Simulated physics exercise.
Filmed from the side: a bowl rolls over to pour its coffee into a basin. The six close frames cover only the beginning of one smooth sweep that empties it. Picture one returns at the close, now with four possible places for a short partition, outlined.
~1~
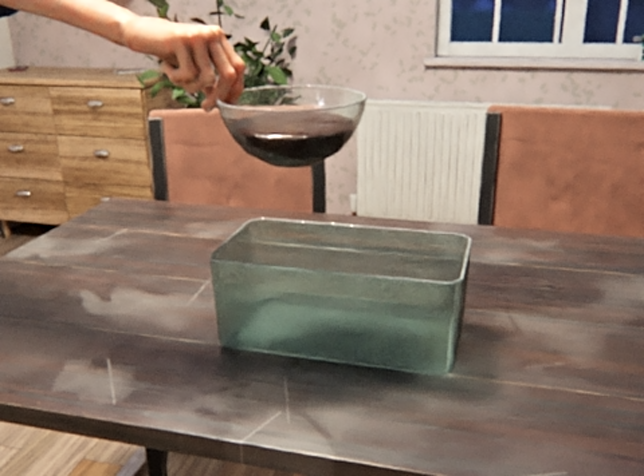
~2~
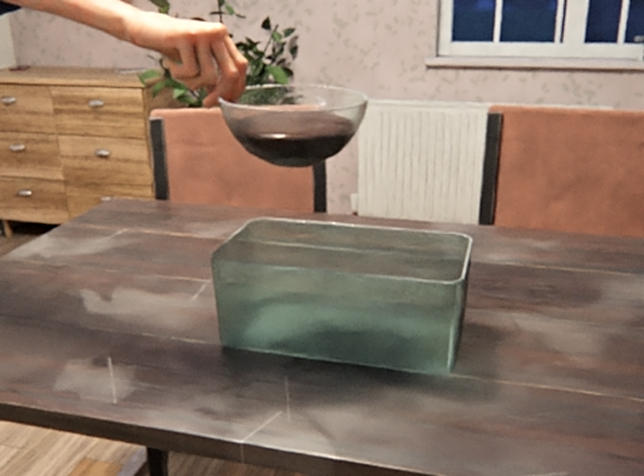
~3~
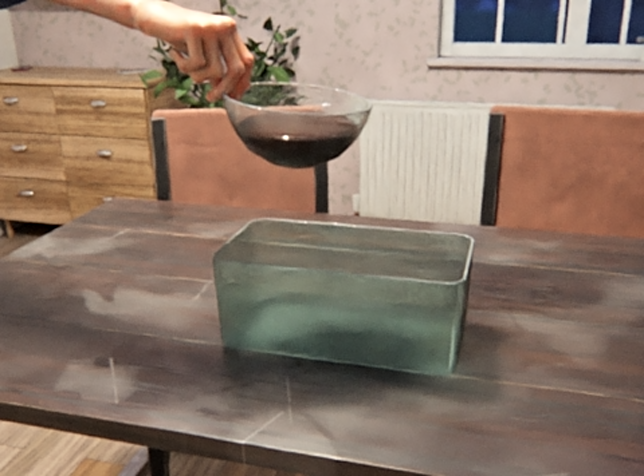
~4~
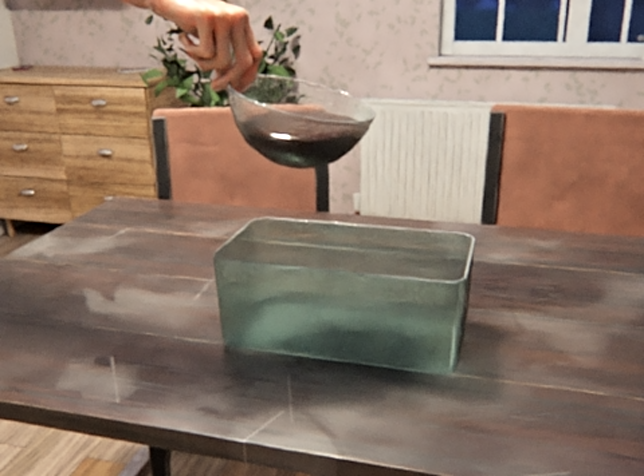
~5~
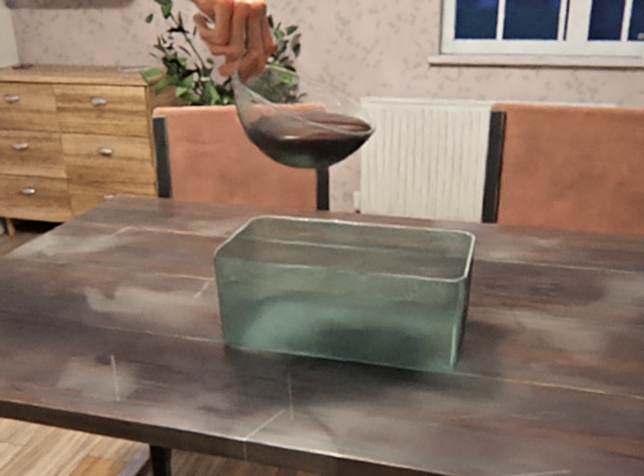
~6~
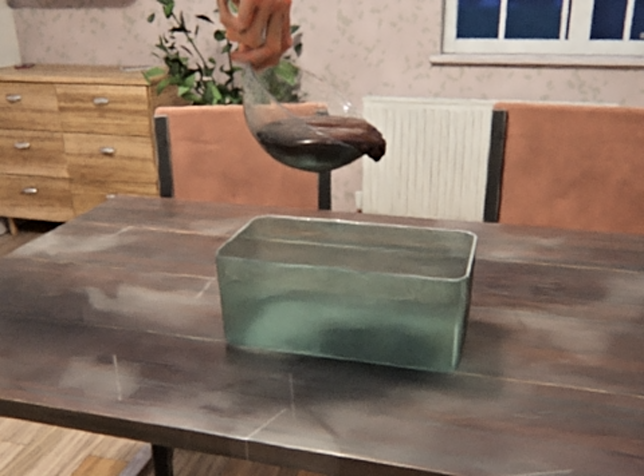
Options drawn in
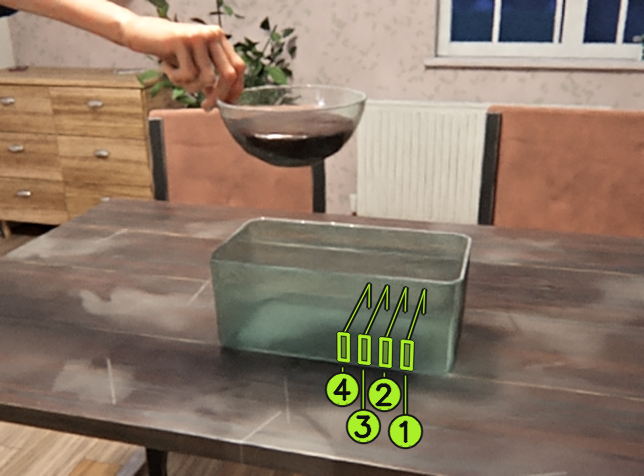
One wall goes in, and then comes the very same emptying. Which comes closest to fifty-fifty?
The answer is position 2.
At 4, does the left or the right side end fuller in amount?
More ends on the right.
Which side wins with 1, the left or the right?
The left one.
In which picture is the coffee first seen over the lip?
In picture 6.
In lime, 1 at (405, 375); 2 at (384, 372); 3 at (363, 370); 4 at (342, 367).
For position 1, about 77 % ends left of the wall and 22 % right of it.
For position 2, about 45 % ends left of the wall and 54 % right of it.
For position 3, about 23 % ends left of the wall and 76 % right of it.
For position 4, about 11 % ends left of the wall and 88 % right of it.
